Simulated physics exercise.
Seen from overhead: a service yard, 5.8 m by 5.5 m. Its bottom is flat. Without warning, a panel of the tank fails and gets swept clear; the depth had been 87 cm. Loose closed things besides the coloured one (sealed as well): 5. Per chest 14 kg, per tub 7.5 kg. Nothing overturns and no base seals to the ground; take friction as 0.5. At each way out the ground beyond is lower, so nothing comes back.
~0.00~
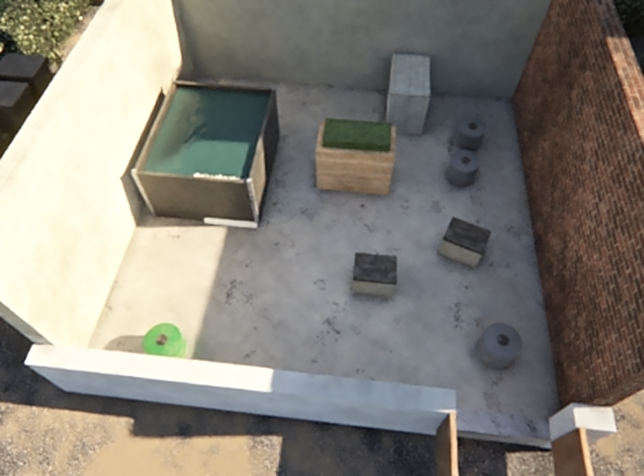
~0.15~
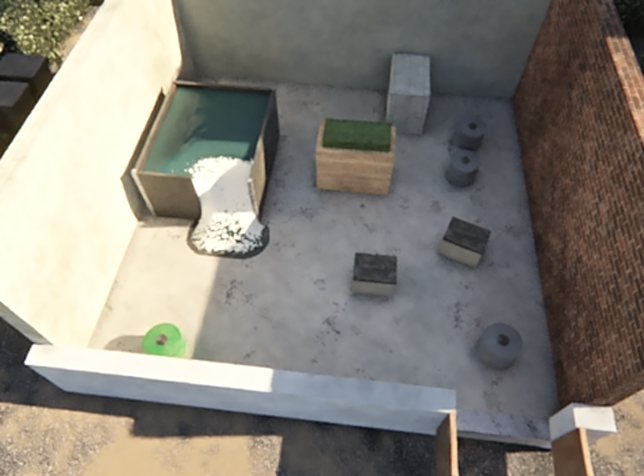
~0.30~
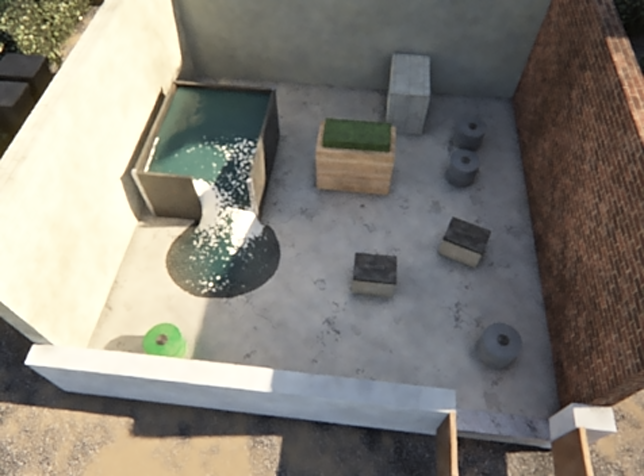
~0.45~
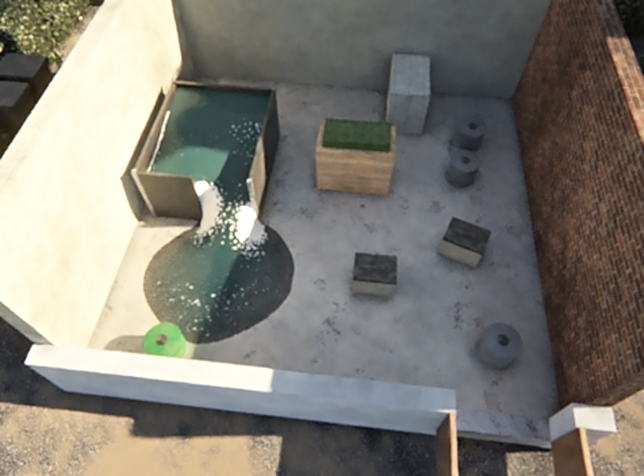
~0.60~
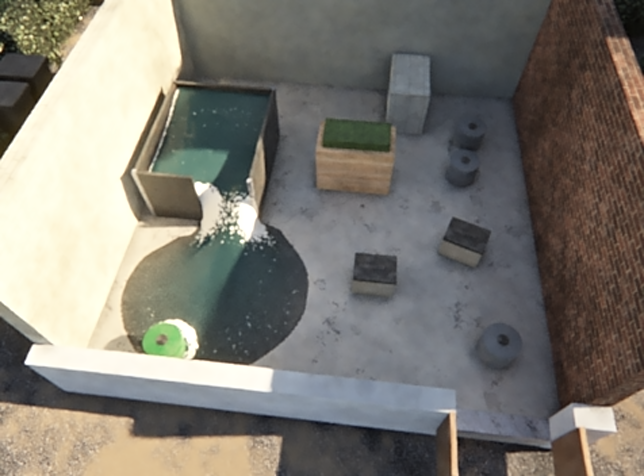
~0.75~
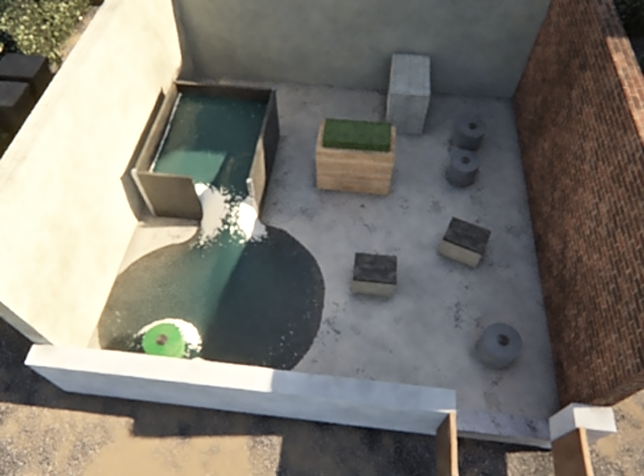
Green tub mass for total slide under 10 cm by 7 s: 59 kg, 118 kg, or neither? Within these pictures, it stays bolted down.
Chances are it needs the bigger mass.
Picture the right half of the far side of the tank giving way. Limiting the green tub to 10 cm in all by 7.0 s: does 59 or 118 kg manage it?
Then even the small mass works.
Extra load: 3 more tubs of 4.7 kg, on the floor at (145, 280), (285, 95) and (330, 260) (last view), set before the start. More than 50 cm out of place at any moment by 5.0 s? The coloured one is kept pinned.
Results, in sequence: Exceeded / not exceeded / not exceeded.
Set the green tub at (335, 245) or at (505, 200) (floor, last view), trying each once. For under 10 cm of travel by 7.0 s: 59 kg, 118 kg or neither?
Light one suffices, then light one suffices.
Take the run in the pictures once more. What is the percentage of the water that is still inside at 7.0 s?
88 %.
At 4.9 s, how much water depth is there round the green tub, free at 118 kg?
Around 16 cm.
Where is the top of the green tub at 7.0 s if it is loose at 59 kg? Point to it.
Somewhere around (141, 315).
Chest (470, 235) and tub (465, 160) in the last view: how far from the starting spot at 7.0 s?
80 cm and 60 cm.
After 1.4 s the green tub would be 6 cm from its start with 59 kg and 0 cm from its start with 118 kg; 23 cm of water round it then.
After 3.1 s the green tub would be 45 cm from its start with 59 kg and 0 cm from its start with 118 kg; 23 cm of water round it then.
After 4.9 s the green tub would be 45 cm from its start with 59 kg and 0 cm from its start with 118 kg; 16 cm of water round it then.
After 7.0 s the green tub would be 45 cm from its start with 59 kg and 0 cm from its start with 118 kg; 11 cm of water round it then.
